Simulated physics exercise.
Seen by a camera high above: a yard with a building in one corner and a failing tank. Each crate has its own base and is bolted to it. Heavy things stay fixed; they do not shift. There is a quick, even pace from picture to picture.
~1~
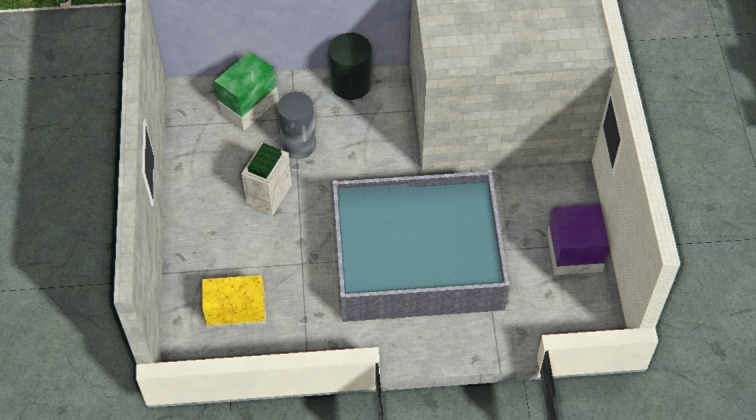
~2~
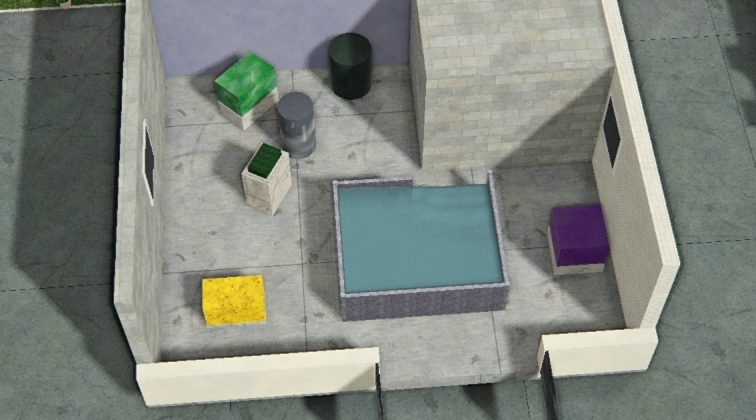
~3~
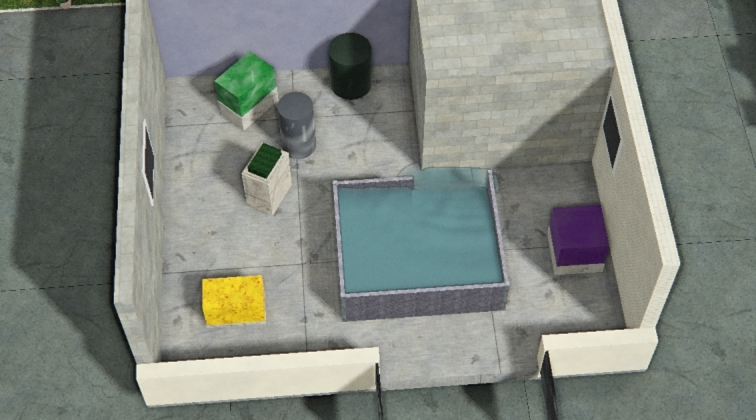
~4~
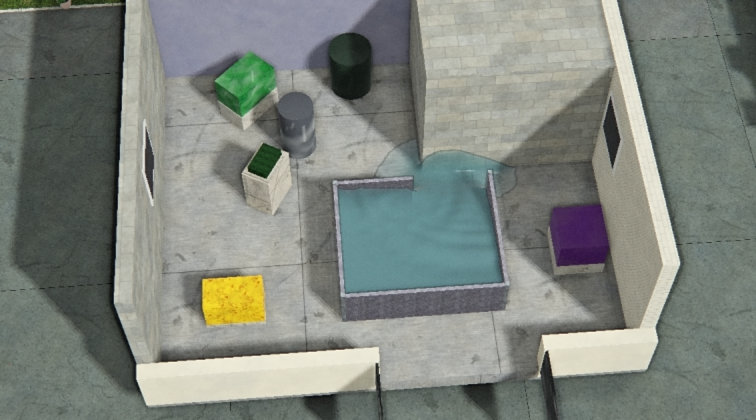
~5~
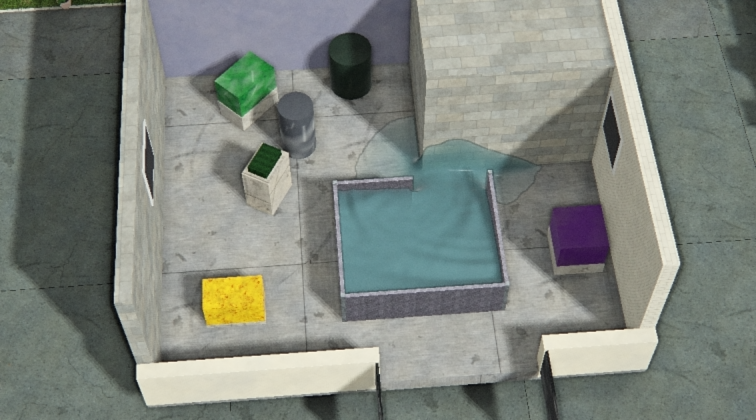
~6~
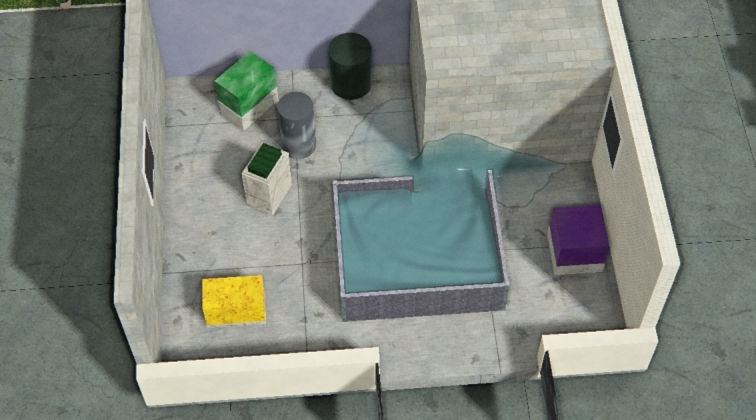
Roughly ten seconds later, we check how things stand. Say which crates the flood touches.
The yellow crate is not protected by its plinth; the purple crate is not protected by its plinth; the green crate is protected by its plinth.
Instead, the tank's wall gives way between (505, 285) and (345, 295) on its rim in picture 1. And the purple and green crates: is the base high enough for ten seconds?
As I see it, purple is not reached, and green is not reached.
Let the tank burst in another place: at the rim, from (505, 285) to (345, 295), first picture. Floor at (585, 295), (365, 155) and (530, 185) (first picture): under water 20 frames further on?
Going through them in turn: Reached by the flood, then still unsoaked, then still unsoaked.
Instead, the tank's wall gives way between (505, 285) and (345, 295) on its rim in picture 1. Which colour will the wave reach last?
It's the green-painted one.
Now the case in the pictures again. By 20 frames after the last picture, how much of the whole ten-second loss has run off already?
0 per cent.
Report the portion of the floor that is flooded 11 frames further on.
It should be close to 45 %.
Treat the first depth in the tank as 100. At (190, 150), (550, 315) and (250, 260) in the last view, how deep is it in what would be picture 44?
In order: About 12, 14 and 4 in a hundred.
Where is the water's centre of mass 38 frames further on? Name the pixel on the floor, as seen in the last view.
My reading is close to (408, 220).
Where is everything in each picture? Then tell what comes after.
The tank at (419, 235) is whole and still, in the first frame.
The front is at a hidden place, out from the gap on the tank's far side, in the second frame.
Water pours out on the tank's far side and has run to (406, 172), in the third frame.
The front is at (400, 150), out from the gap on the tank's far side, in the fourth frame.
Water pours out on the tank's far side and has run to (400, 122), in the fifth frame.
Water pours out on the tank's far side and has run to (385, 107), in the sixth frame.
A moment on, water covers 30 % of the floor; the yellow crate not reached, the purple crate water round its plinth, the green crate not reached.
Next, water covers 45 % of the floor; the yellow crate not reached, the purple crate water round its plinth, the green crate water round its plinth.
Then, water covers 70 % of the floor; the yellow crate water round its plinth, the purple crate water round its plinth, the green crate water round its plinth.
Later, water covers 95 % of the floor; the yellow crate water round its plinth, the purple crate water round its plinth, the green crate water round its plinth.
In the end, water covers 100 % of the floor; the yellow crate was topped, the purple crate was topped, the green crate stayed above the water.
